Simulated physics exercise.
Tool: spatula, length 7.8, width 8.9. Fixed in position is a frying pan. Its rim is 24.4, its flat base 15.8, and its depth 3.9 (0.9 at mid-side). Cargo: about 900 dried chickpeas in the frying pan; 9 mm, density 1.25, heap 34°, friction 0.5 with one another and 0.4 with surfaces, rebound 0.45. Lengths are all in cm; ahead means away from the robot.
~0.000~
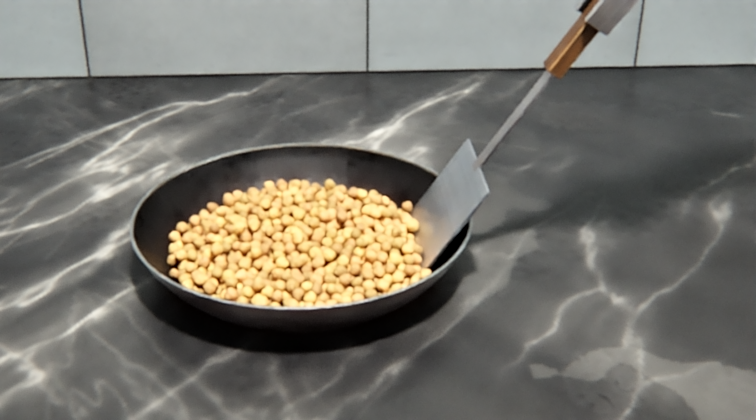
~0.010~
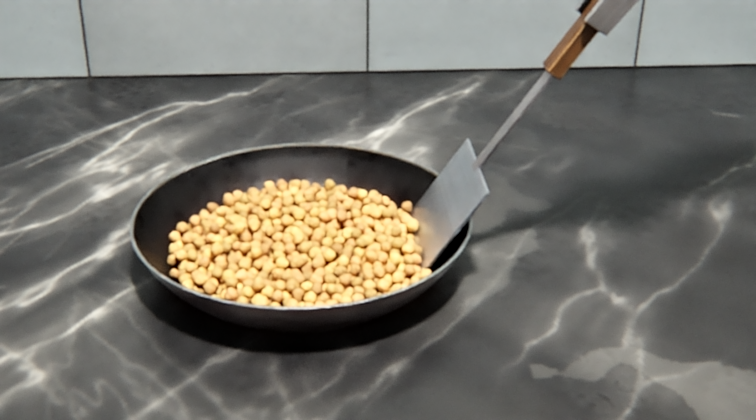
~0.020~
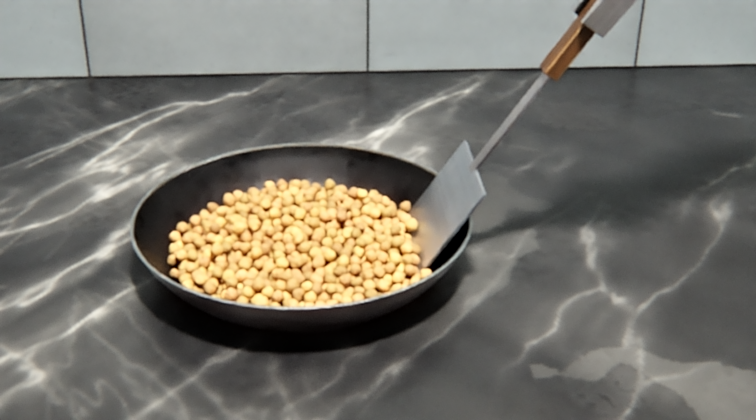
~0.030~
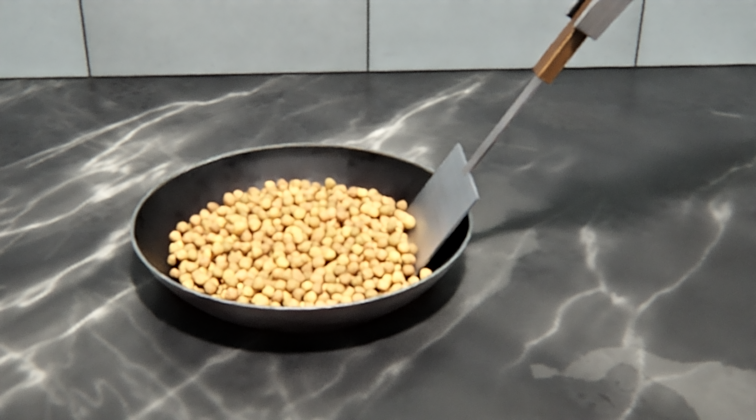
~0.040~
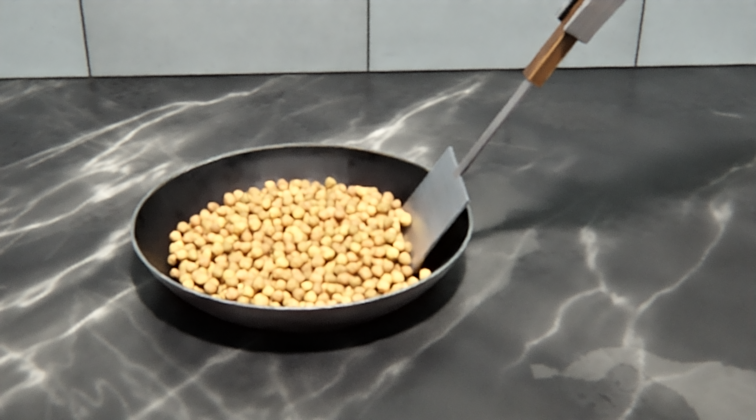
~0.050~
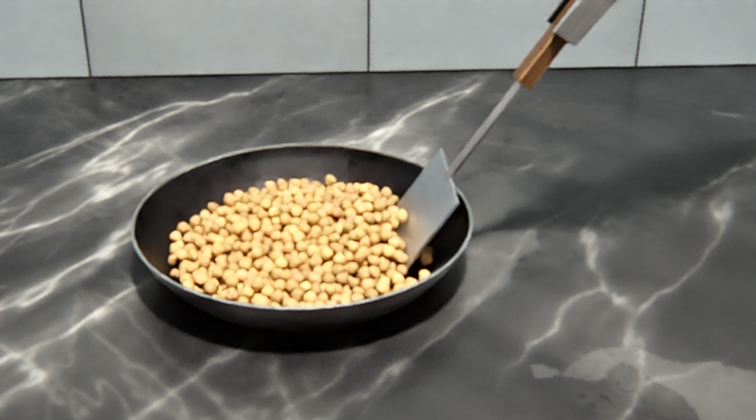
On a dark marbled countertop in front of pale tiles, a black frying pan holds a heap of dried chickpeas, with a metal spatula resting against its right side. The spatula barely shifts at first, then slides slowly left into the heap, nudging the nearest chickpeas while a few sit behind its blade.
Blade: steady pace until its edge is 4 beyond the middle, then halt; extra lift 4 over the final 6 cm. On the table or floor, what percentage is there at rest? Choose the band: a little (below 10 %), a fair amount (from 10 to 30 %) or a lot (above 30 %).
It is a little, below 10 %.
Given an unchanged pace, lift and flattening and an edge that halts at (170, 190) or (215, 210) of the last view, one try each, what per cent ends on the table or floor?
The two tries give near 30 and near 15 in a hundred.
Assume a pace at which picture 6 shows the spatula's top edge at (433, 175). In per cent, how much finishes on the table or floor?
Near 15 in a hundred.
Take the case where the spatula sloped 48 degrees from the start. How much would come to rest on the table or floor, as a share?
Then roughly 5 percent.
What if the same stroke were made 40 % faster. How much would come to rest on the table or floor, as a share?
10 %.
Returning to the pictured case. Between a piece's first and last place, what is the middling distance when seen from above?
Some 2 centimetres.
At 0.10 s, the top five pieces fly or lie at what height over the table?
Height: Some 5 cm.
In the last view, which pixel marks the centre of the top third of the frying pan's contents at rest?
Around (210, 234).
After 0.10 s, sloping 56°, highest piece 6 above the table; 900 in the frying pan.
After 0.15 s, sloping 56°, highest piece 7 above the table; 900 in the frying pan.
After 0.37 s, sloping 56°, highest piece 5 above the table; 868 in the frying pan, 28 on the table or floor, 4 on the blade or in flight.
After 1.42 s, sloping 56°, highest piece 5 above the table; 866 in the frying pan, 34 on the table or floor.
At rest, 866 in the frying pan, 34 on the table or floor. That is 4 % on the table or floor.
